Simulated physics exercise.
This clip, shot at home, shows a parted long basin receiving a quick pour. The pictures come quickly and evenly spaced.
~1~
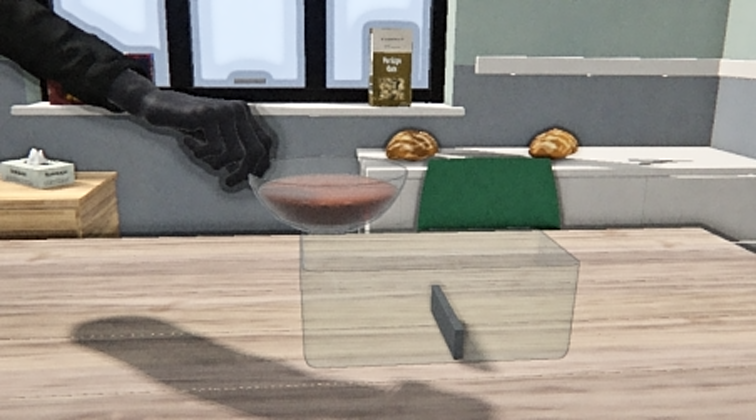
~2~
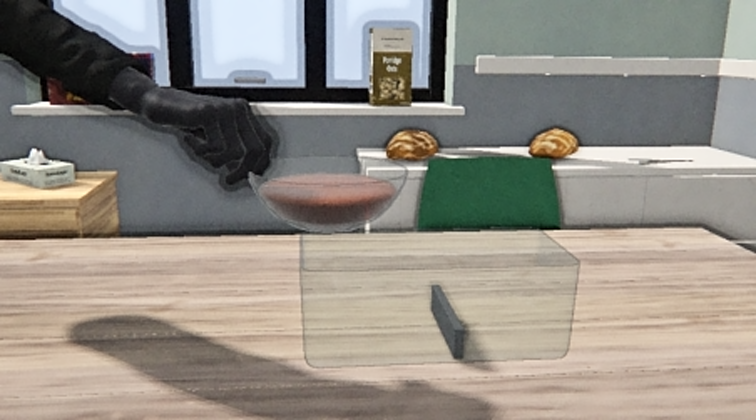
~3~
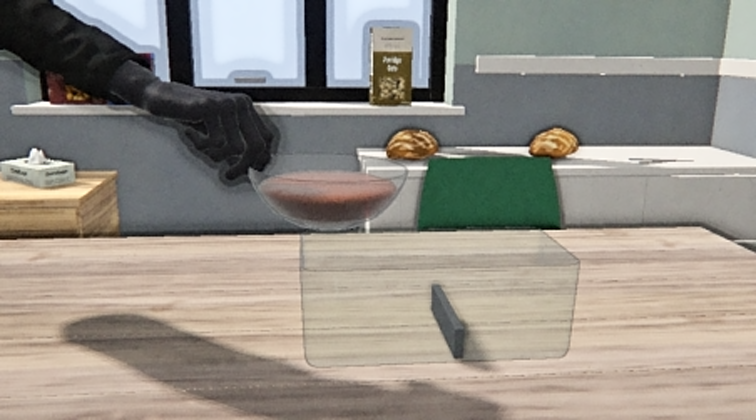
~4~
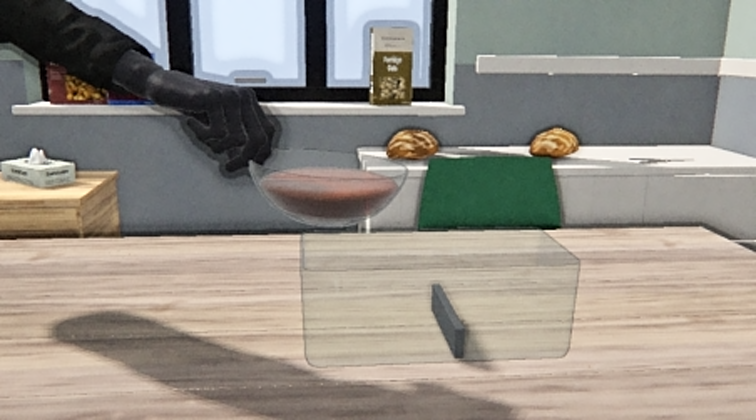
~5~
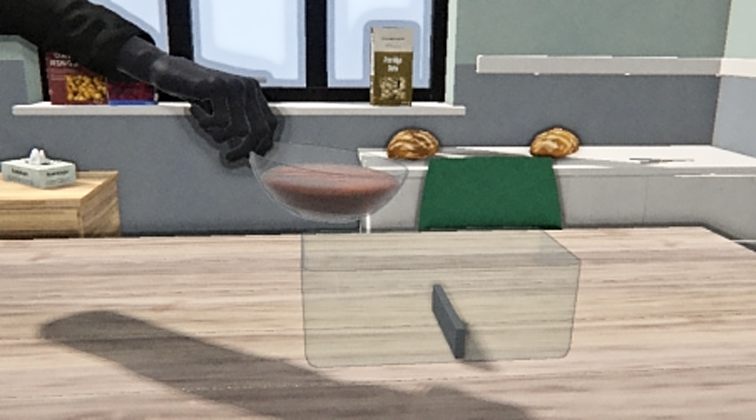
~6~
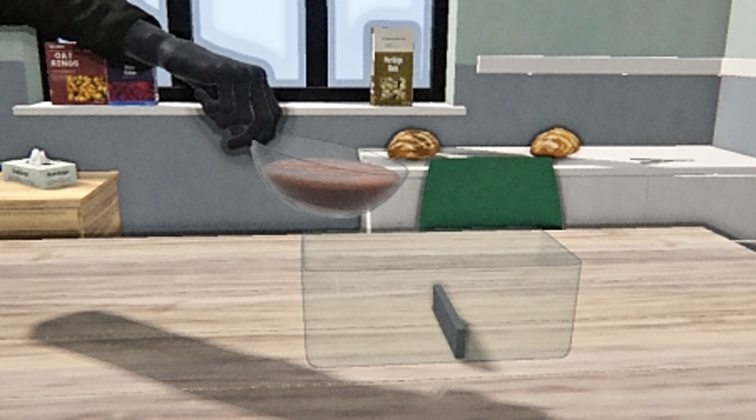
Glass bowl of reddish-brown tea tilting slightly to the right in a dark-gloved hand above a clear, divided basin on a wooden table.
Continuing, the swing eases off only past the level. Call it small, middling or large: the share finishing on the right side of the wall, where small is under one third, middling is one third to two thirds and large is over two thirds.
Large.
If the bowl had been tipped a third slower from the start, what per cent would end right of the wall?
About 90 per cent.
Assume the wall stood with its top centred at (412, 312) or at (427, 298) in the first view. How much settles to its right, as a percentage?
80 % then 90 %, approximately.
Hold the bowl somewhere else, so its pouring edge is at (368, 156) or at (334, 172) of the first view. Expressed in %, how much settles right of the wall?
First try: 70 percent; second try: 10 percent.
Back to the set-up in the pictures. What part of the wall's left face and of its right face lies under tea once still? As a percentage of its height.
Left: 10 %. Right: 70 %.
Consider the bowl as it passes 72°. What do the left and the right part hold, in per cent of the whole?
The left part holds 0 percent and the right part 5 percent.
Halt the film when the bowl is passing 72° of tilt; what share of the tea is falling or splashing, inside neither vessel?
Somewhere around 50 per cent of it.
A moment on, the bowl is tipped part way and 40 per cent is still to pour, 2 is left of the wall and 6 right of it.
Next, the bowl is tipped right over and 0 per cent is still to pour, 5 is left of the wall and 87 right of it.
Then the bowl is tipped right over and 0 per cent is still to pour, 22 is left of the wall and 75 right of it.
Later the bowl is tipped right over and 0 per cent is still to pour, 23 is left of the wall and 75 right of it.
At rest 23 per cent lies left of the wall, 75 right of it and 3 outside.
